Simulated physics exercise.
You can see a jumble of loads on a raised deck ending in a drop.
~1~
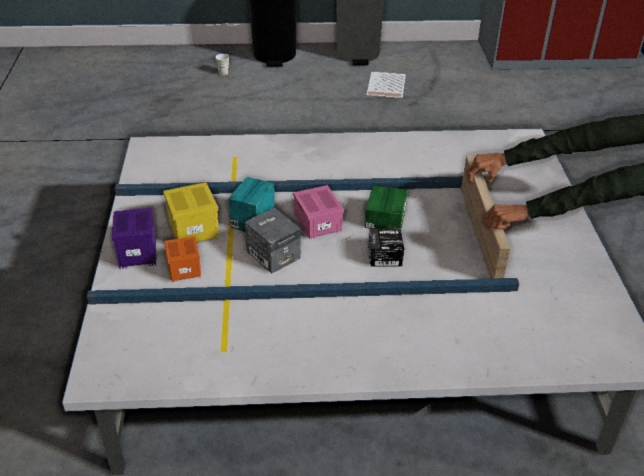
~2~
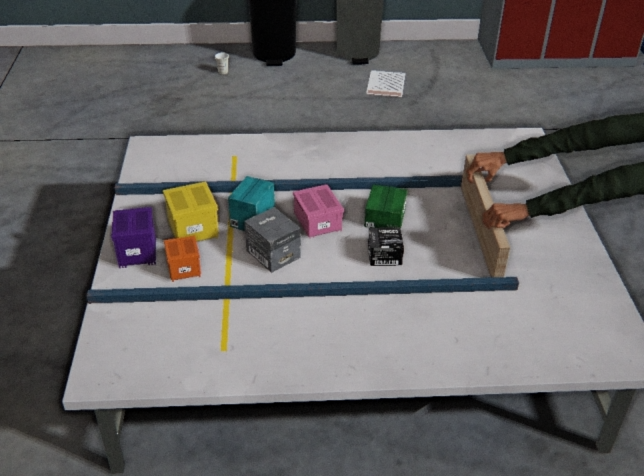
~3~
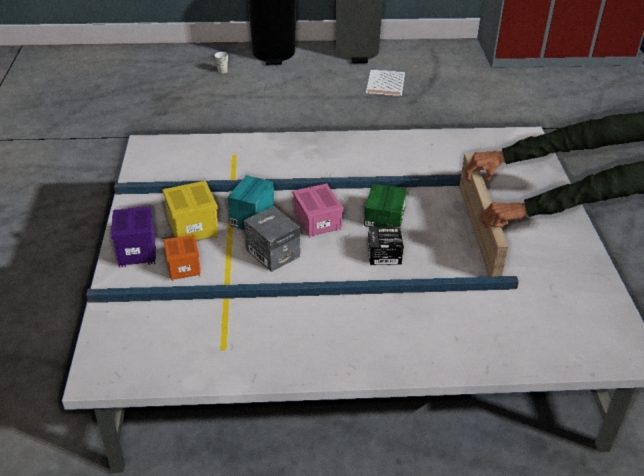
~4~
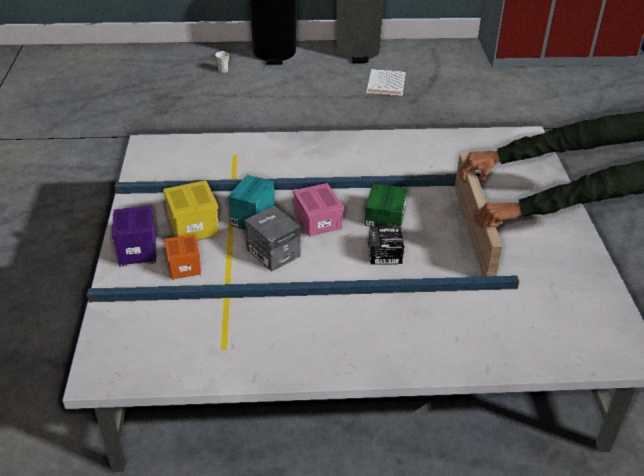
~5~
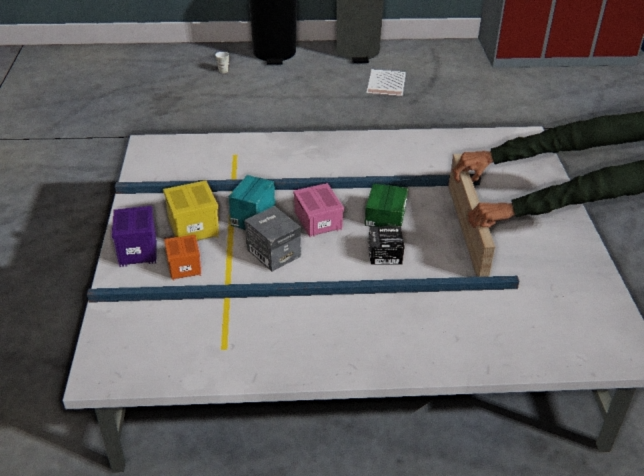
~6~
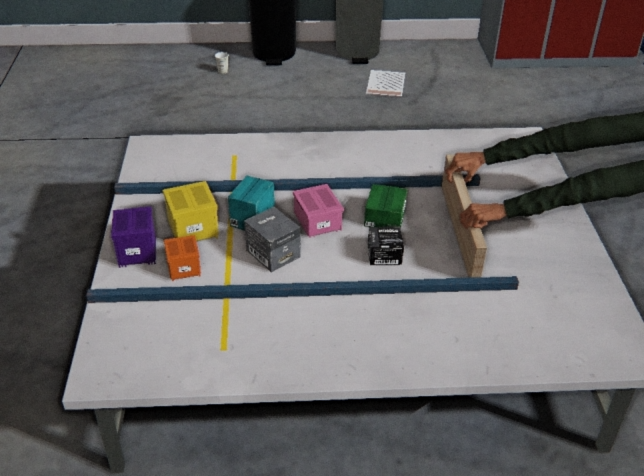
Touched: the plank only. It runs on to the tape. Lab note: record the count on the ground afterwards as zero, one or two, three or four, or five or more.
Only one or two are pushed off.
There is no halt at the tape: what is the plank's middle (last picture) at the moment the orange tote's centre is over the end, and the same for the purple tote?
First one: Around (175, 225). Other one: Around (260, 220).
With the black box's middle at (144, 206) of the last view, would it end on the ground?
Placed there, the black box ends up below.
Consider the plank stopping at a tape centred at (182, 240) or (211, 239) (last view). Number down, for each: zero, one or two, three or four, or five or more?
Count per tape, in the order given: Three to four, then one to two.
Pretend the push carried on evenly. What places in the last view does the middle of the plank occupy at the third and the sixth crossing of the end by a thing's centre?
Near (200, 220) first, near (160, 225) second.
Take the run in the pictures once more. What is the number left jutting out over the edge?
As for overhanging, the count is 0.
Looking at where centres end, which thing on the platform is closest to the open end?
The turquoise box, that one.
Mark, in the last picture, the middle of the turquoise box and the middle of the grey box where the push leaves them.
The first ends close to (140, 208), the second close to (174, 238).
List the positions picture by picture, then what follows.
The first picture shows purple tote (135, 238); orange tote (183, 259); yellow tote (192, 215); plank (483, 216); tape (230, 240).
The second picture shows orange tote (183, 259); pink tote (318, 211).
The third picture shows yellow tote (191, 214); turquoise box (252, 204).
The fourth picture shows purple tote (135, 236); black box (386, 245).
The fifth picture shows orange tote (183, 257); plank (470, 214).
The sixth picture shows purple tote (135, 237); orange tote (183, 258); yellow tote (192, 214); plank (462, 215); tape (230, 238).
A little later, none off yet; purple tote at rest near (135, 237); orange tote at rest near (183, 258); yellow tote at rest near (192, 214).
Next, none off yet; purple tote at rest near (135, 237); orange tote at rest near (183, 258); yellow tote shifted a little near (176, 215).
When it is over, the number that fall off is one or two; down, yellow tote and purple tote.
